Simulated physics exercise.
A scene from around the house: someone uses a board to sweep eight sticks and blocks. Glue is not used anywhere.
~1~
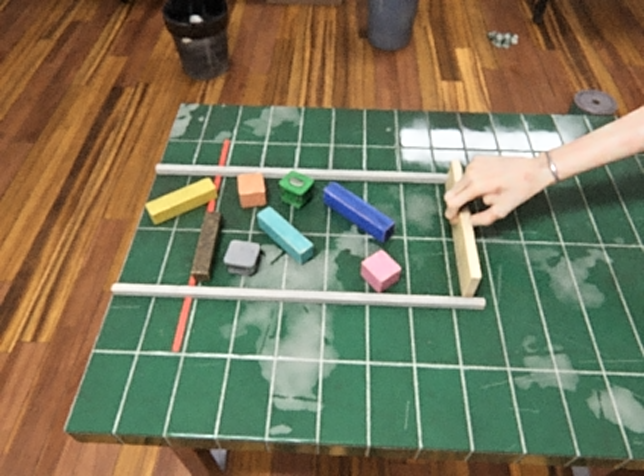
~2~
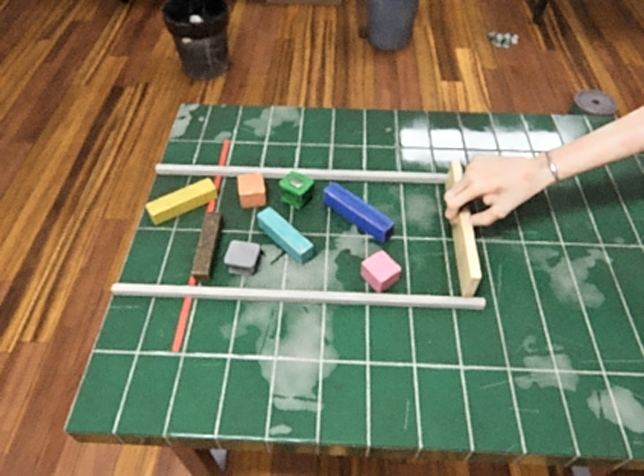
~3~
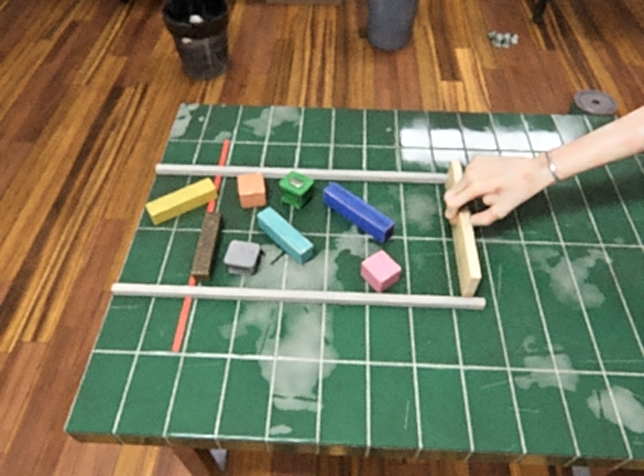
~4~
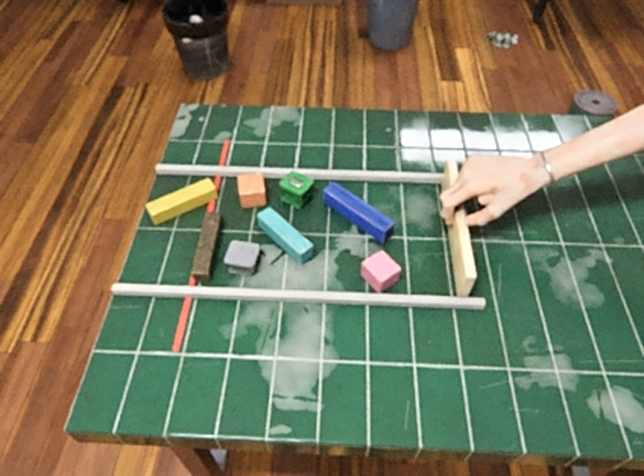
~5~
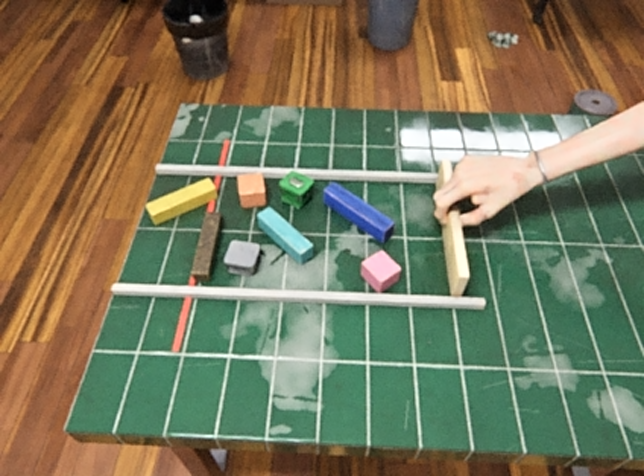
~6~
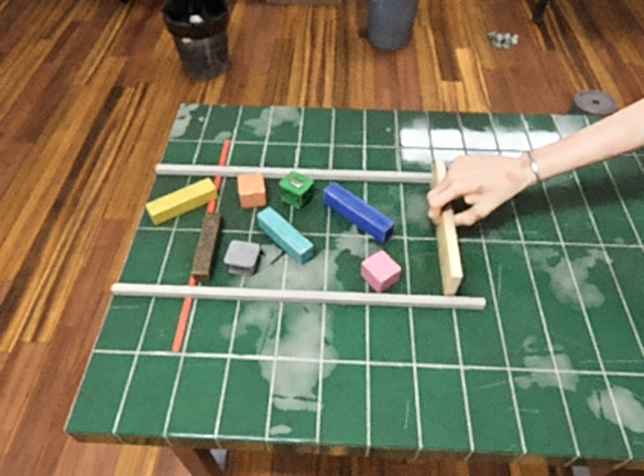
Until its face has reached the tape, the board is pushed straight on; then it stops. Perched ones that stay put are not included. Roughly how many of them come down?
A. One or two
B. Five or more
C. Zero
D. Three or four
(A) One or two.
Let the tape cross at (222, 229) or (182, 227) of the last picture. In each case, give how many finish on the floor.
Taking the two tries in order, the numbers are 0 and 3.
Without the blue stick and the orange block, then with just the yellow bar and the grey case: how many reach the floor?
Taking the two tries in turn, it comes to 0 and 0.
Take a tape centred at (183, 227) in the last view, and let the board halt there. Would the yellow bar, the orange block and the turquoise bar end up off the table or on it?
This time the yellow bar drops; after it, the orange block drops; finally, the turquoise bar does not drop.
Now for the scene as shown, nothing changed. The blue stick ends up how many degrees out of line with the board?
The angle comes out near 0 degrees.
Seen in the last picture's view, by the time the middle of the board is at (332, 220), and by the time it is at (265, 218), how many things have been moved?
I get 4 at the one place and 8 at the other.
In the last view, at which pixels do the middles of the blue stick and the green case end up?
Final spots - blue stick (202, 203), green case (185, 184).
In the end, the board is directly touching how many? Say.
Number in contact with it: 2.
Soon after, none off yet; yellow bar at rest near (183, 201); black bar at rest near (208, 245); orange block at rest near (252, 191).
In the end, the number that fall off is one or two; gone, yellow bar.
